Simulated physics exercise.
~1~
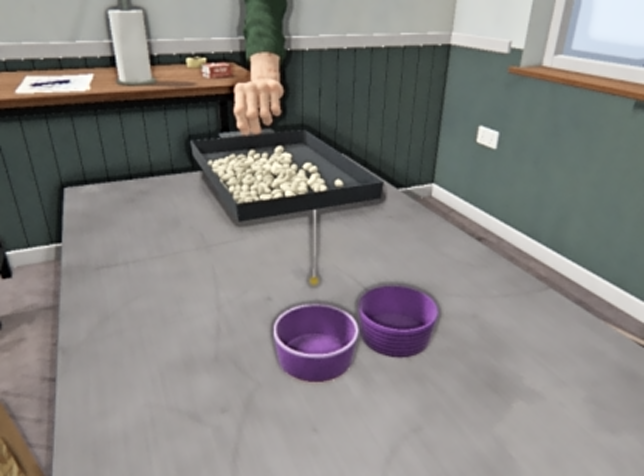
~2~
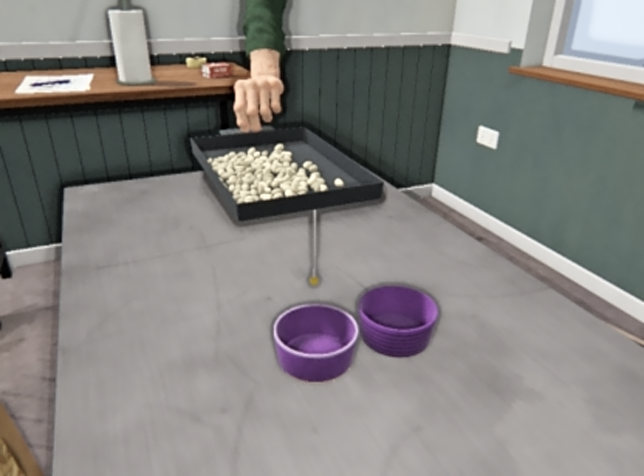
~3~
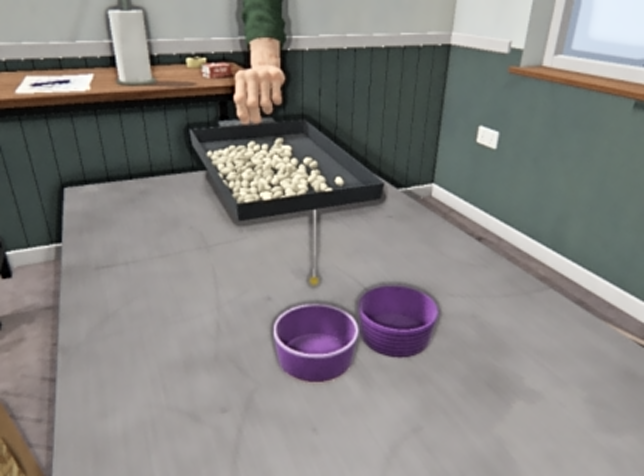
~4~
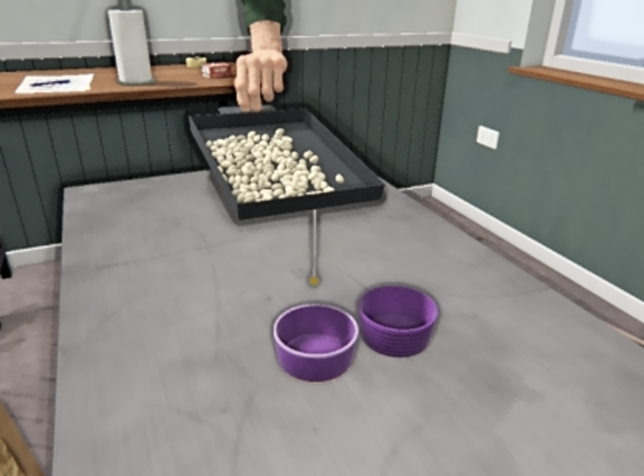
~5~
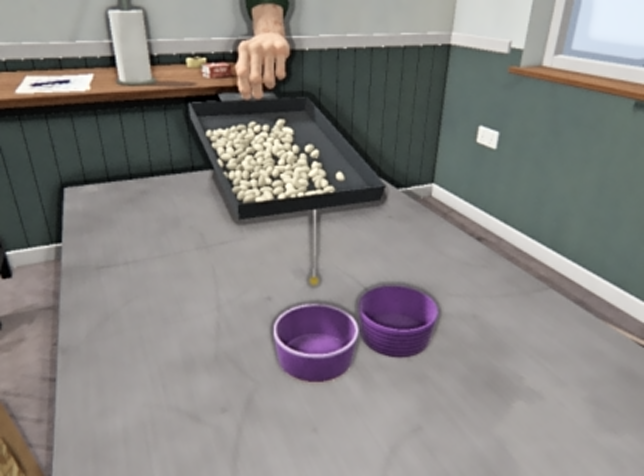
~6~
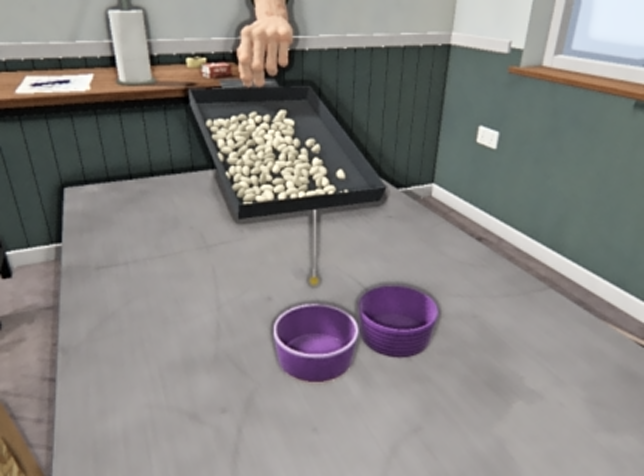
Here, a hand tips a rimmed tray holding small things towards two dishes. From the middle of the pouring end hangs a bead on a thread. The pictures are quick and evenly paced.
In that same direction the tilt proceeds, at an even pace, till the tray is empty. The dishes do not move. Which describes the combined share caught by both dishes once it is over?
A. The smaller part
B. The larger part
Option B: The larger part.
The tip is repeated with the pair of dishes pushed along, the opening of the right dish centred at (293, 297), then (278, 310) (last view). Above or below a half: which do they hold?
Result, first place: Not as much as half; second place: Not as much as half.
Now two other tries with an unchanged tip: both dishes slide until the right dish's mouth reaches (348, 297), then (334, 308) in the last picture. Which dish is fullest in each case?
The one at right, then the one at right.
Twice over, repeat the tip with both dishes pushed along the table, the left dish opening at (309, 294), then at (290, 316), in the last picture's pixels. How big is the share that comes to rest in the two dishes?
Trial 1 about 20 %, trial 2 about 70 %.
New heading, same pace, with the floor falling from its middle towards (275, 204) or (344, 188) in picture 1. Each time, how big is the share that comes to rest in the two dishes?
40 % and 20 %, roughly.
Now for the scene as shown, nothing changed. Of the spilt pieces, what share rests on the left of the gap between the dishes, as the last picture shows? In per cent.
Roughly 70 in a hundred.
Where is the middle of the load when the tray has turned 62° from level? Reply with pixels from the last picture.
About (305, 161).
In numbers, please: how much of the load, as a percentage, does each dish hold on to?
Left dish: 50 per cent; right dish: 30 per cent.
Shortly afterwards, tray tipped steeply; the whole lot on the tray.
Next, tray tipped past a quarter turn; all but a few on the tray; only a few in the right dish.
Some moments later, tray tipped past a quarter turn; near half in the left dish; near a quarter in the right dish; near a quarter outside both.
In the end, tray tipped past a quarter turn; near half in the left dish; near a quarter in the right dish; near a quarter outside both.
